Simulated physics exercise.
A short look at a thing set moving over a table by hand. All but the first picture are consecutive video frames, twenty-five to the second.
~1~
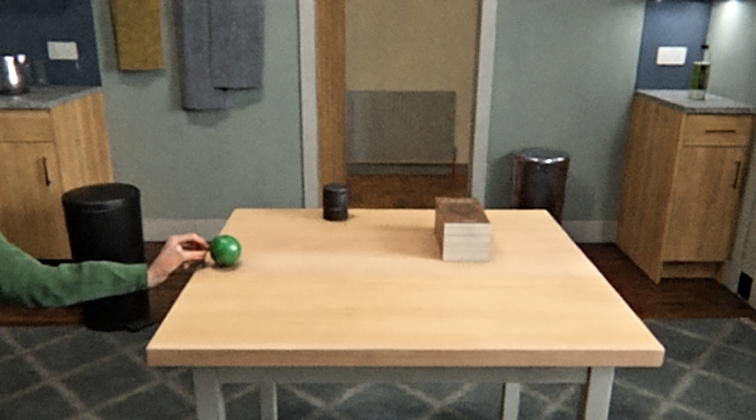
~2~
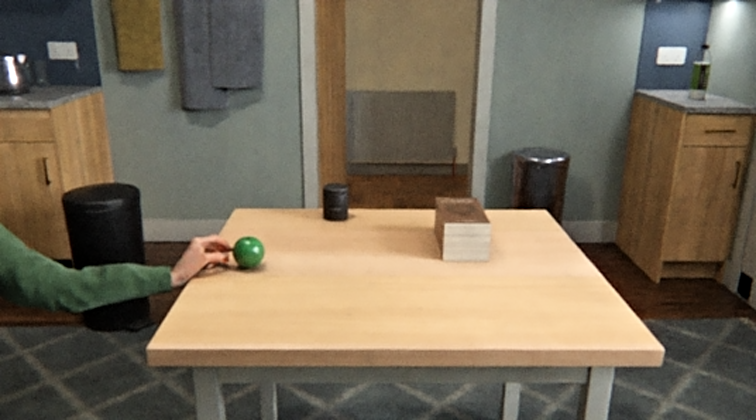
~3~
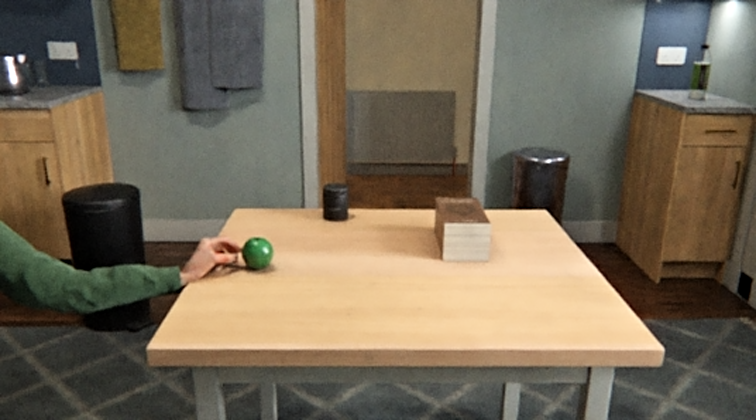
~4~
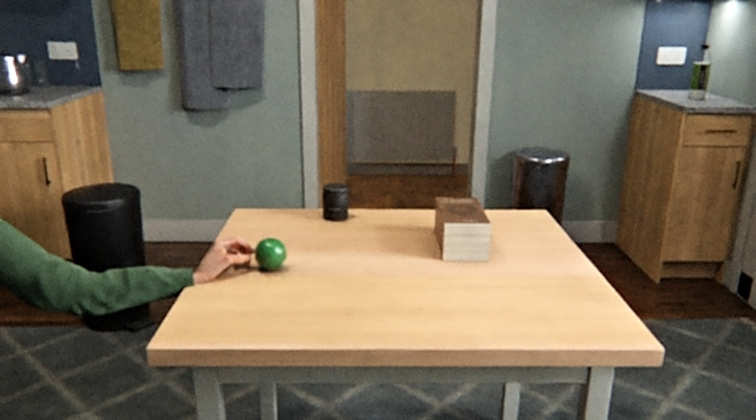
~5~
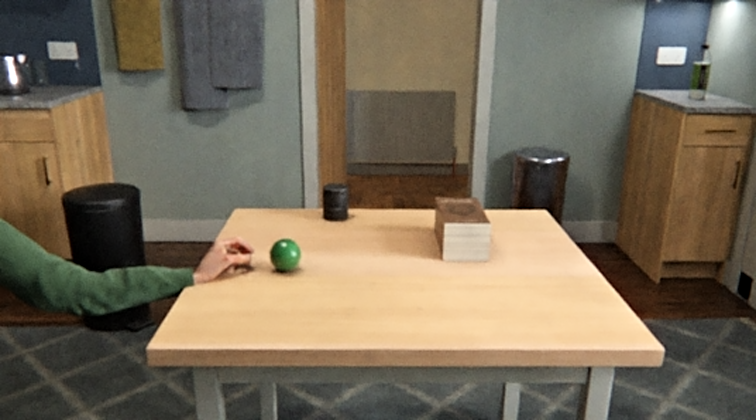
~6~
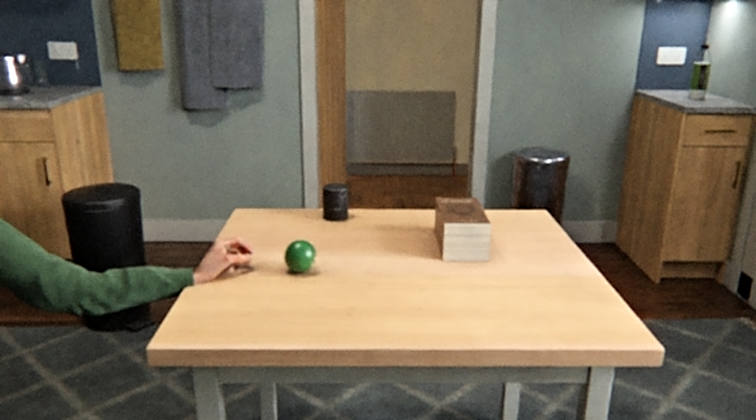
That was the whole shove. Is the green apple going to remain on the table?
The green apple falls off the table.
Then, 0.30 s past the last view, green apple displaced well along near (413, 264).
Then, 0.80 s past the last view, green apple displaced well along near (604, 279).
Then, 1.20 s past the last view, green apple now off the table.
Finally, off the table, green apple.
